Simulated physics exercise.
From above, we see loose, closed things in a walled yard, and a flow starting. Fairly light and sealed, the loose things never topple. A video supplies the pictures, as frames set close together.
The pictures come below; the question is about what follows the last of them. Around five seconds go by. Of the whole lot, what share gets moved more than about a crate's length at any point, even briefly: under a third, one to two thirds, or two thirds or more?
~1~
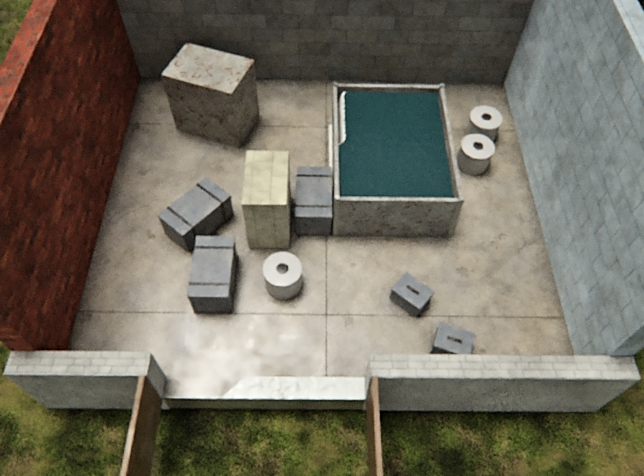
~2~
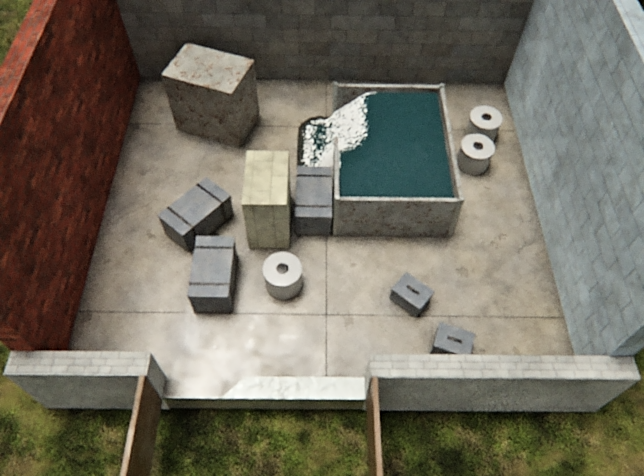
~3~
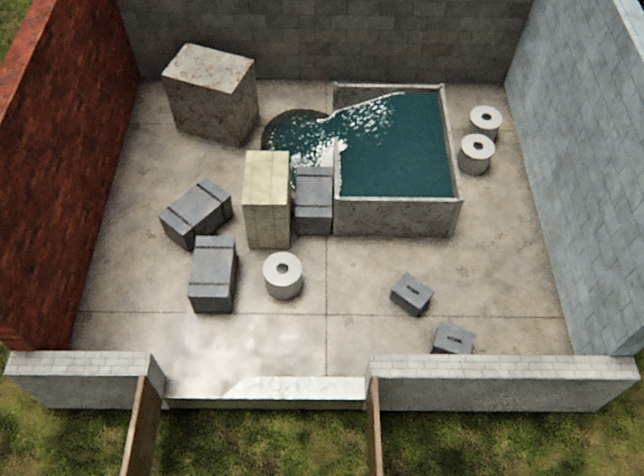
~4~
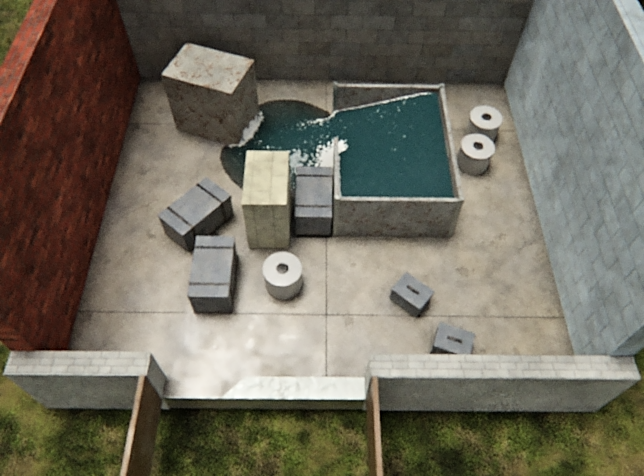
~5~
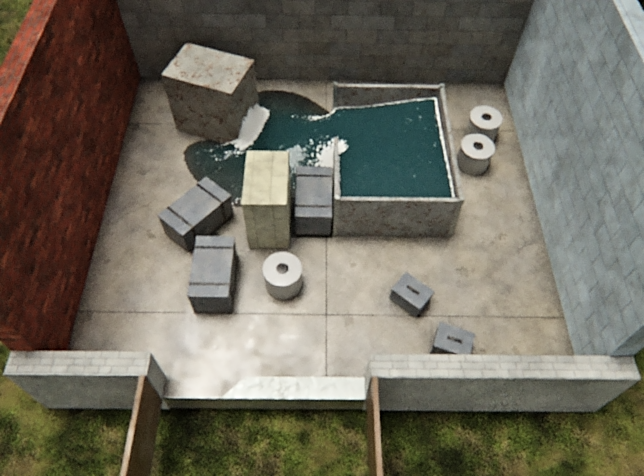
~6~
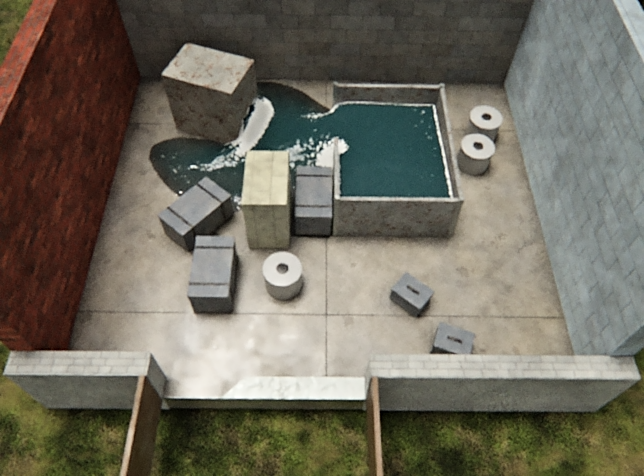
Smaller than a third.
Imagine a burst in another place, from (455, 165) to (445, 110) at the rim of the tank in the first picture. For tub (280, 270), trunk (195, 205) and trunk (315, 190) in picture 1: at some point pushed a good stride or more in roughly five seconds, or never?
The first: Never got that far; the second: Never got that far; the third: Never got that far.
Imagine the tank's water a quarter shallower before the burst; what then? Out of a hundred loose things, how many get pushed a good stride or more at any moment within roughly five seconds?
10 per cent or so.
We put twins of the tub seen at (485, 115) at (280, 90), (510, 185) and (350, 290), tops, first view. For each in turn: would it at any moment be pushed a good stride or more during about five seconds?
Shoved clear, stays put, stays put.
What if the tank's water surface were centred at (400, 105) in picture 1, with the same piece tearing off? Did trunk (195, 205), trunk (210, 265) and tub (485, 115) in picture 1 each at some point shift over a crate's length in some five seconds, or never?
Taking them in turn: Got sent well off; got sent well off; kept near its start.
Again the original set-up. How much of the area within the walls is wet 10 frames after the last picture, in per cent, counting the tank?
50 per cent or so.
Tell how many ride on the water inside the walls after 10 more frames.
Count: 1.
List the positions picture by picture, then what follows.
A tub at (478, 146) rests on the ground; a trunk at (314, 191), on the bottom; 0 of 8 have shifted, in the first picture.
A tub at (478, 146) rests on the ground; a trunk at (314, 191) rests on the ground; 0 of 8 have shifted, in the second picture.
A tub at (478, 146), on the bottom; a trunk at (314, 191) rests on the ground; 0 of 8 have shifted, in the third picture.
A tub at (478, 146), on the bottom; a trunk at (314, 191), on the bottom; 0 of 8 have shifted, in the fourth picture.
A tub at (478, 146) rests on the ground; a trunk at (314, 191), on the bottom; 0 of 8 have shifted, in the fifth picture.
A tub at (478, 146), on the bottom; a trunk at (314, 191), on the bottom; 0 of 8 have shifted, in the sixth picture.
A moment on, 0 of 8 are well off their spots; 0 afloat.
Next, 1 of 8 are well off their spots; 1 afloat.
Later, 2 of 8 are well off their spots; 2 afloat.
In the end, 2 of 8 are well off their spots, and 2 have been at some point; 1 afloat.
